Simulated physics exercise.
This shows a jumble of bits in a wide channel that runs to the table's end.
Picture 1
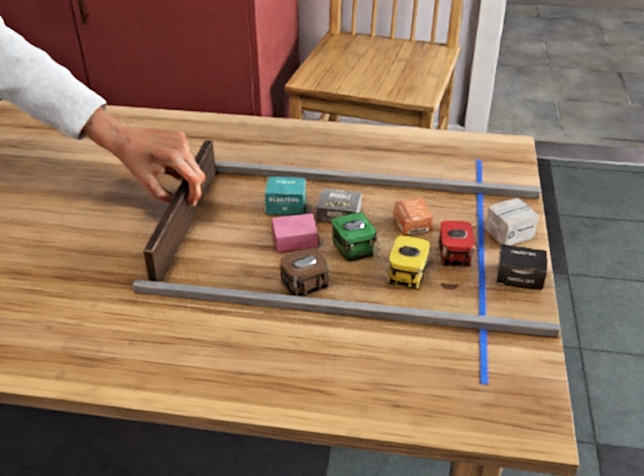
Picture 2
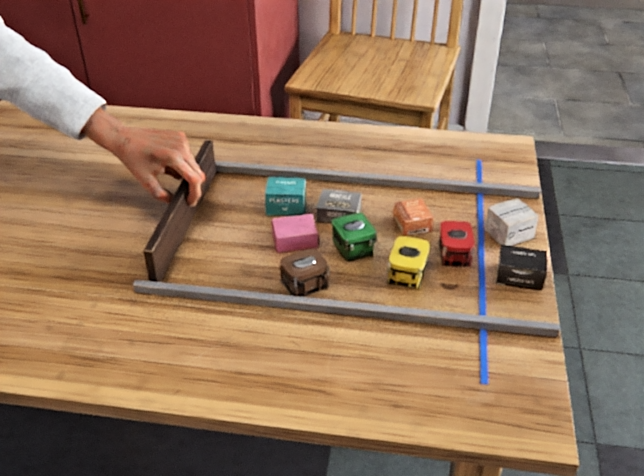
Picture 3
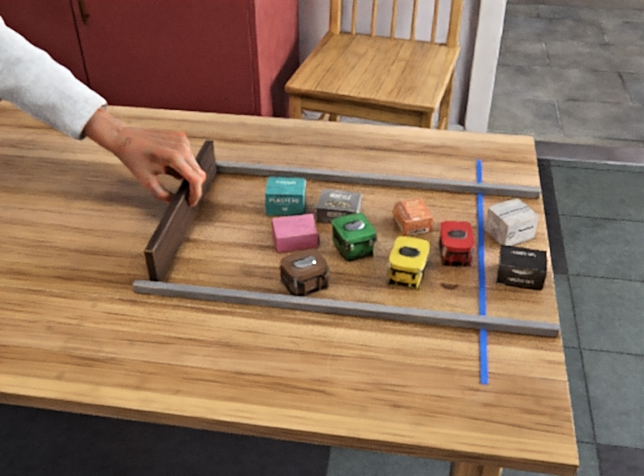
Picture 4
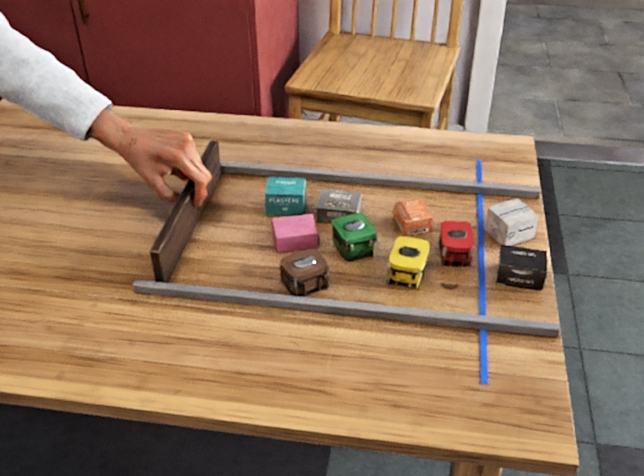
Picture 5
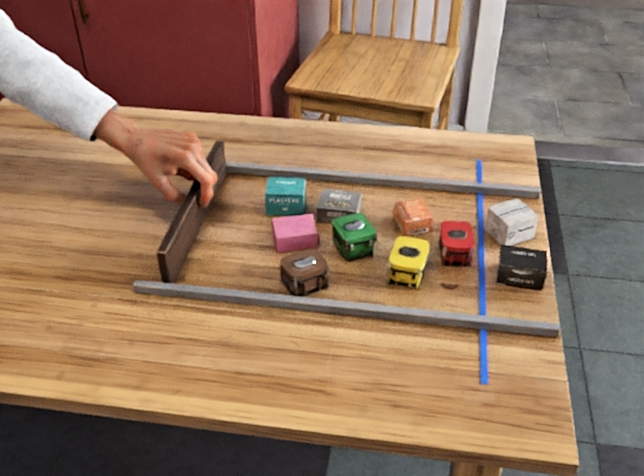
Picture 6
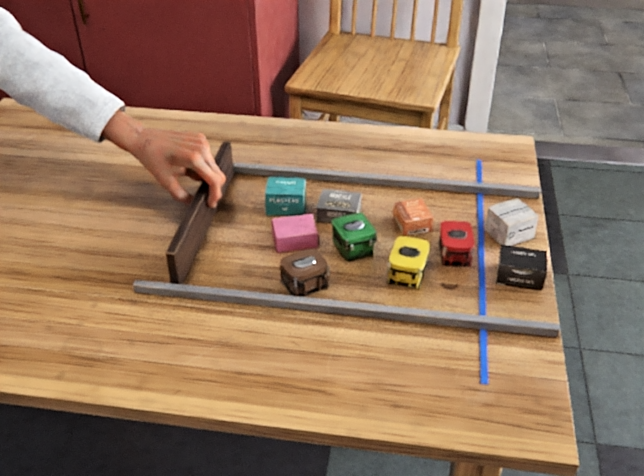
On a wooden table between two grey rails, a hand held a dark board still at first, then slid it slightly right toward a scatter of small coloured boxes, which stayed put.
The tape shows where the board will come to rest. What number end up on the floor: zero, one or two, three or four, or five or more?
As it turns out, the number that fall off is three or four.
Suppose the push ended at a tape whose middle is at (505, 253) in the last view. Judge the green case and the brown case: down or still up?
The green case drops off, the brown case does not fall.
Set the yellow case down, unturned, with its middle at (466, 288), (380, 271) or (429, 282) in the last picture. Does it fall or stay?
The yellow case survives; holds on; does not fall.
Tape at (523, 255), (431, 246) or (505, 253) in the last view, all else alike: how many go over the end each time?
The counts: 7, 2 and 7.
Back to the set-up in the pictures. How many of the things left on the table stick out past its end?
The number is 3.
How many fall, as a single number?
In all, 4 of them.
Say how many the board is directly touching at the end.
The number is 3.
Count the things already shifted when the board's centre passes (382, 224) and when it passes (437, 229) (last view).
By then 9, and 10.
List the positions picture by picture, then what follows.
Black box (522, 267); white box (511, 223); red case (456, 244); board (184, 207); tape (481, 251), in the first frame.
White box (511, 223); green case (353, 237), in the second frame.
Red case (456, 244); yellow case (409, 262), in the third frame.
Black box (522, 267); orange box (413, 217), in the fourth frame.
White box (511, 223); pink block (295, 233), in the fifth frame.
Black box (522, 267); white box (511, 223); red case (456, 244); board (204, 208); tape (481, 251), in the sixth frame.
Soon after, none off yet; black box at rest near (522, 267); white box at rest near (511, 223); red case at rest near (456, 244).
In the end, the number that fall off is three or four; gone, orange box, red case, white box and black box.
